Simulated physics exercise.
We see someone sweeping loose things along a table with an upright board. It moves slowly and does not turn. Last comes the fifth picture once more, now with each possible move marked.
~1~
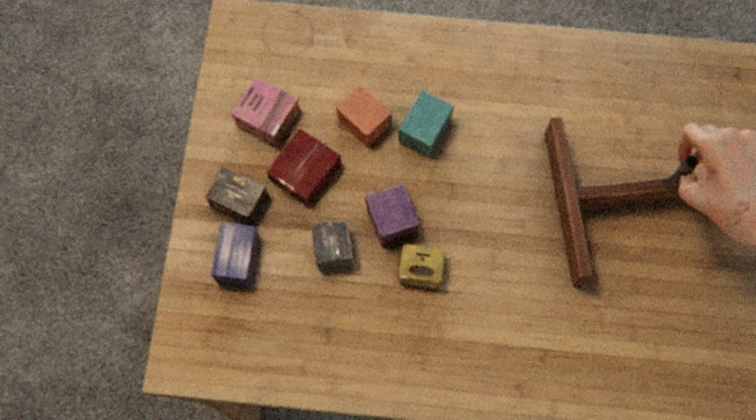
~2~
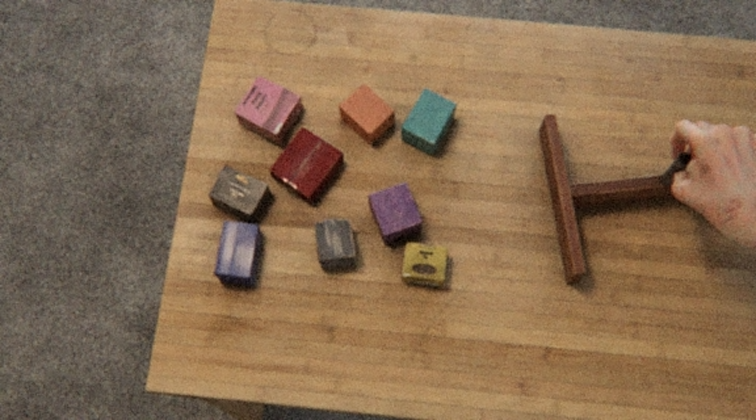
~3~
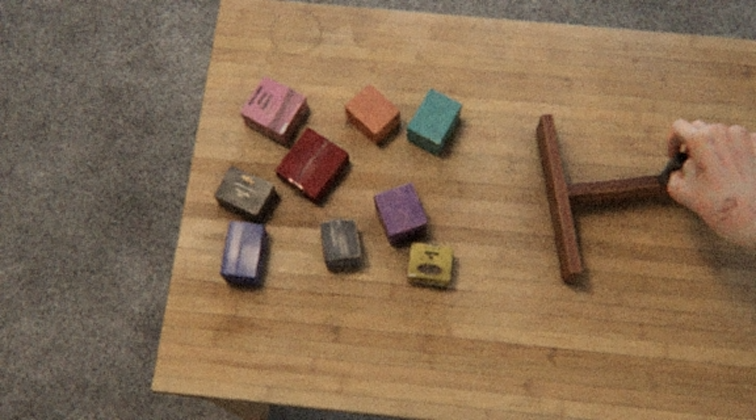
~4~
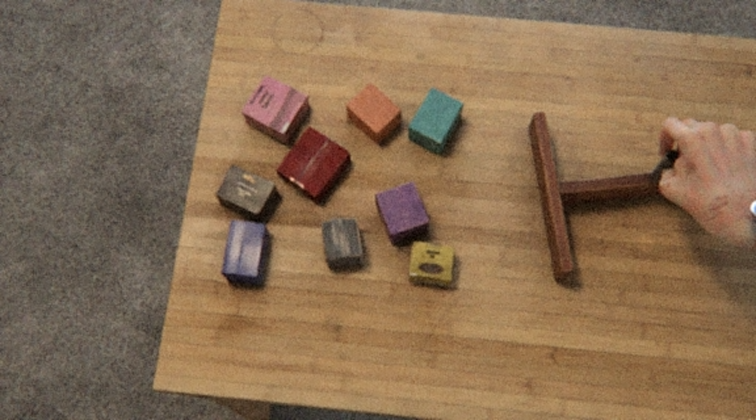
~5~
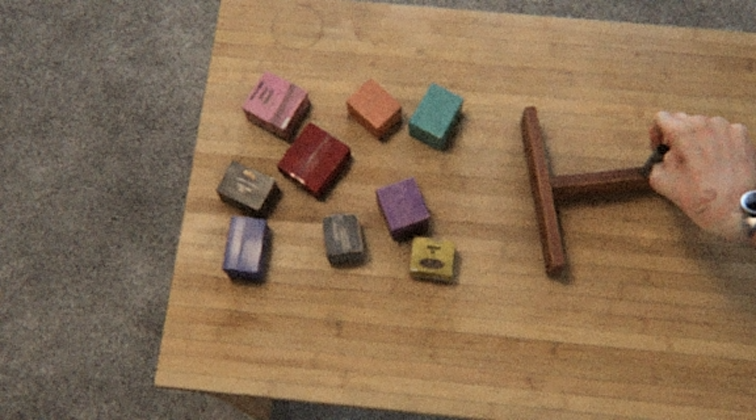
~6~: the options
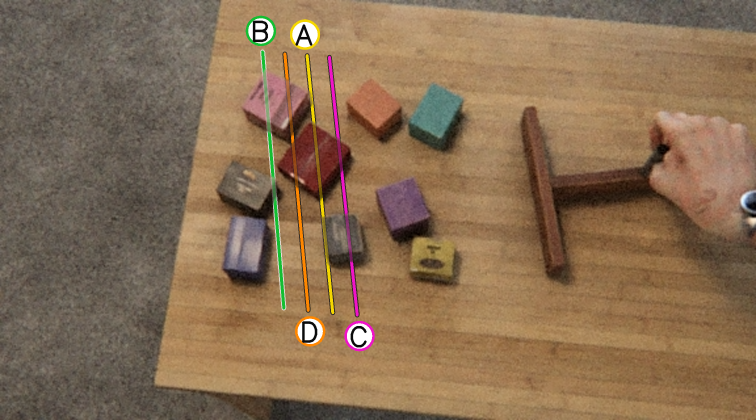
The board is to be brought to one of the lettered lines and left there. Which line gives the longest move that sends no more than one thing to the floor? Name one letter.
The farthest such stop is B.
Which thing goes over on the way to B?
The pink packet goes over.
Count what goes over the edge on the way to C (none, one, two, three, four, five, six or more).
In all, none.
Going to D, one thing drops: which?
The pink packet.
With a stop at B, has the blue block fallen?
By then, no.
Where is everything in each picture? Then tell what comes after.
Black packet (237, 195); grey box (333, 245); yellow packet (422, 267), in the first frame.
Board (565, 191); red box (307, 166), in the second frame.
Board (562, 191); turquoise block (434, 122), in the third frame.
Board (553, 189); blue block (246, 252), in the fourth frame.
Board (545, 183); black packet (248, 189); grey box (343, 238); yellow packet (432, 259), in the fifth frame.
On the copy, A at (319, 178); B at (273, 174); C at (343, 180); D at (296, 176).
On B. First, board (446, 174); orange block (364, 110); turquoise block (410, 119).
Then, board (347, 166); pink packet (237, 117); black packet (242, 193).
Finally, board (273, 159); pink packet over the edge; orange block (210, 97); one fallen.
By contrast, A is within the limit but short; C is within the limit but short; D is within the limit but short.
